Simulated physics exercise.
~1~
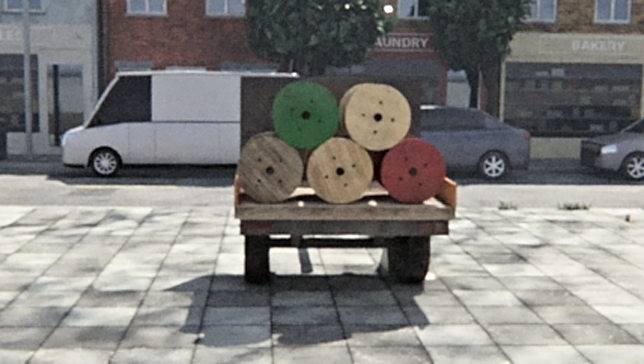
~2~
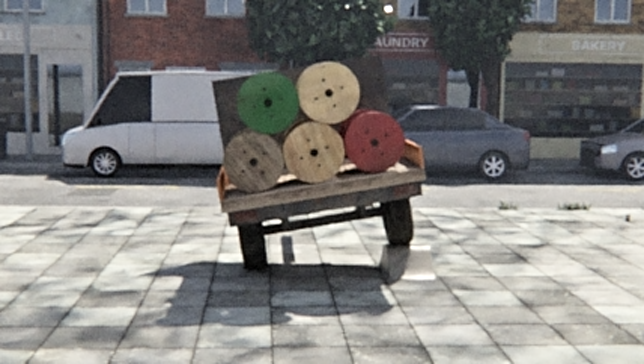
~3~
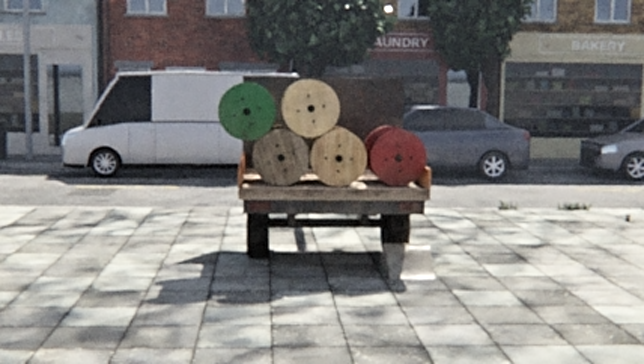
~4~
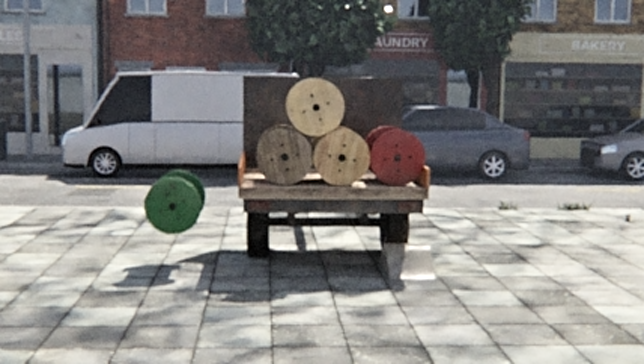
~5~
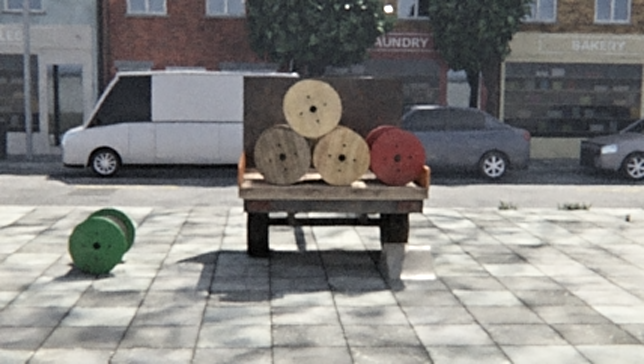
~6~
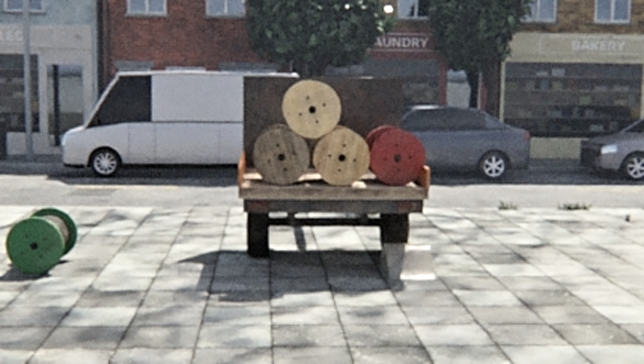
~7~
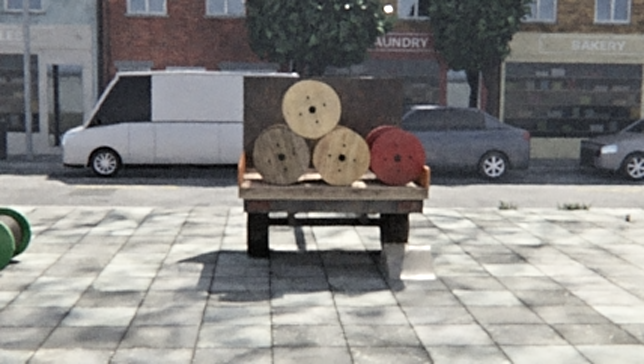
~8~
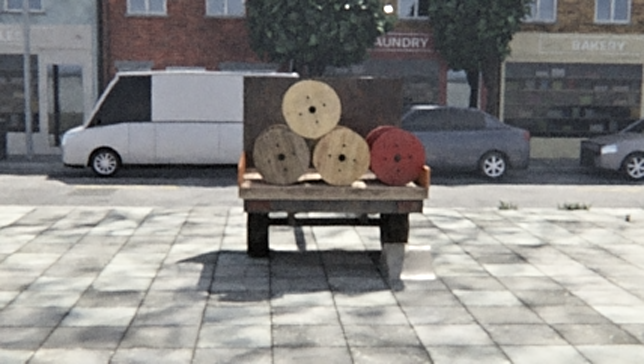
A green cable reel tumbled off the left side of a flatbed trailer after the trailer tilted and dropped level again, then rolled away out of view to the left, while the red reel and three plain wooden ones stayed on the deck.
